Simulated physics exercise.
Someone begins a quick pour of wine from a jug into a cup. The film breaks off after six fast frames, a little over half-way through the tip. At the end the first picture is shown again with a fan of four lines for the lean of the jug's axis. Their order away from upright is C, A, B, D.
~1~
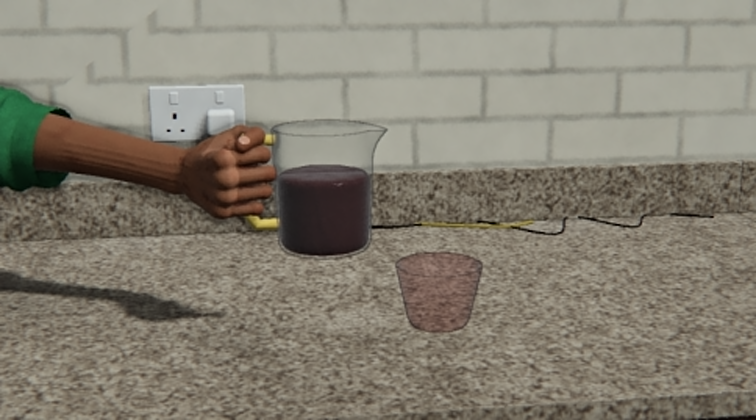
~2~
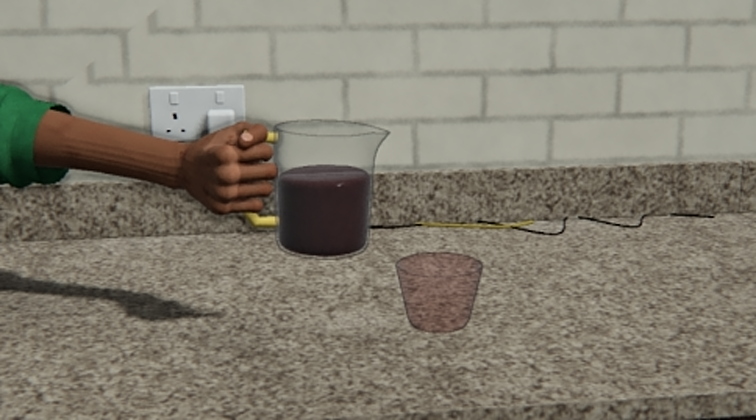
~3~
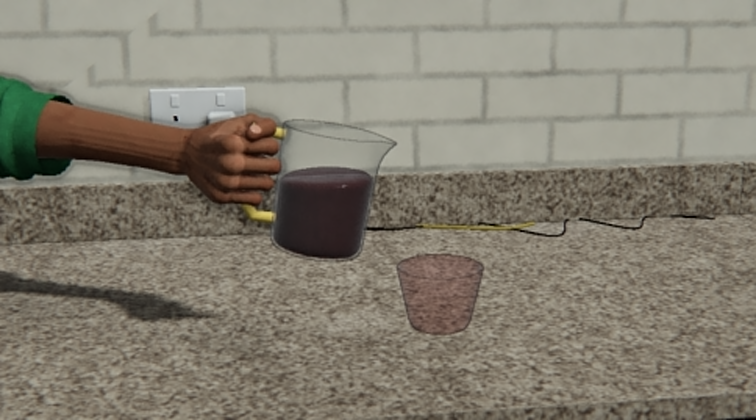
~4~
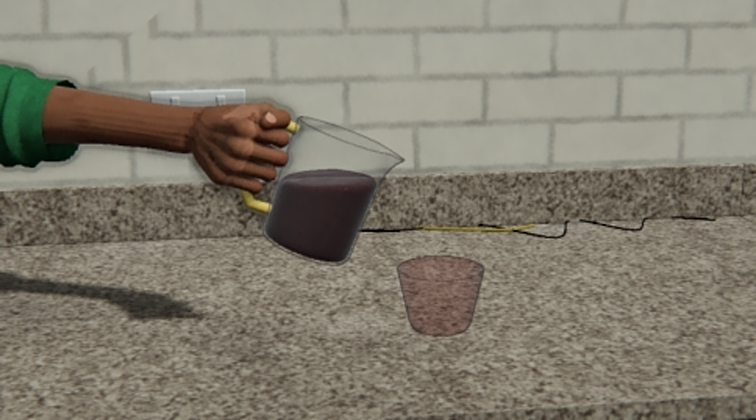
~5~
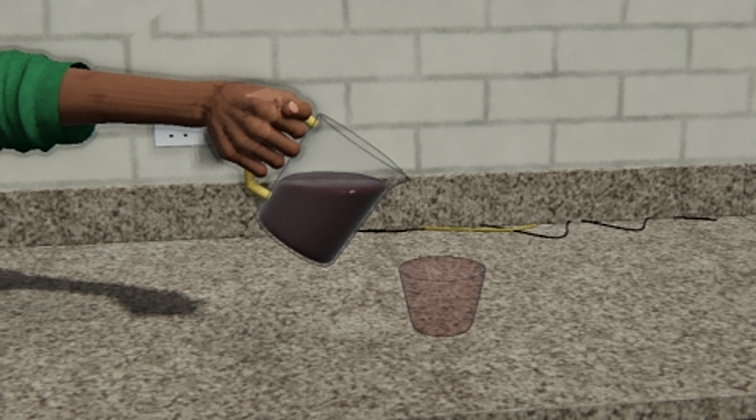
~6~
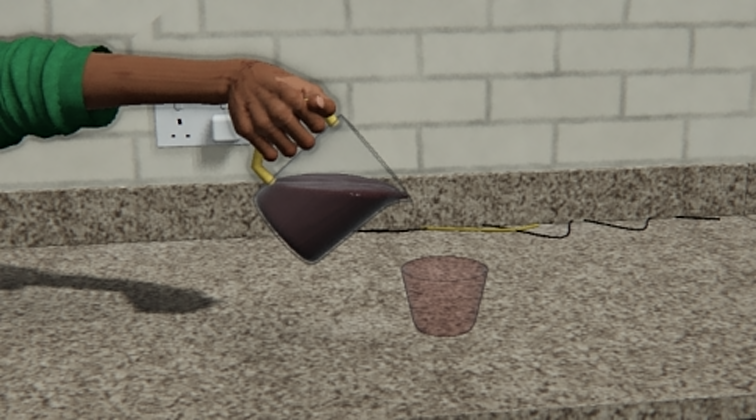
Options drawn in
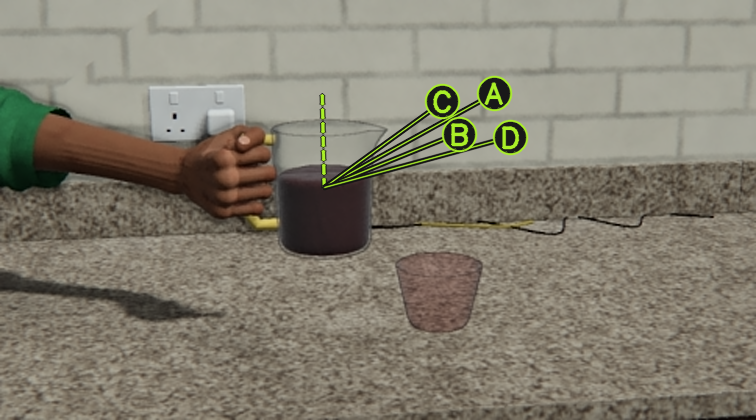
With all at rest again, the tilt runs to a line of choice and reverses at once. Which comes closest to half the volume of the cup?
Mark A does it best.
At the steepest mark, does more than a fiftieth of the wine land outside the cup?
Yes, it does.
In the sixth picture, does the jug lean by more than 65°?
No, it does not.
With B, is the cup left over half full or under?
Over.
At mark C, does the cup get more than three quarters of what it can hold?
No, it does not.
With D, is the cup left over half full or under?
Over.
In lime, A at (479, 101); B at (443, 139); C at (428, 112); D at (493, 141).
With A, the cup ends with about 49 % of what it can hold.
With B, the cup ends with about 65 % of what it can hold; 8 % of the wine is spilt.
With C, the cup ends with about 26 % of what it can hold.
With D, the cup ends with about 72 % of what it can hold; 19 % of the wine is spilt.
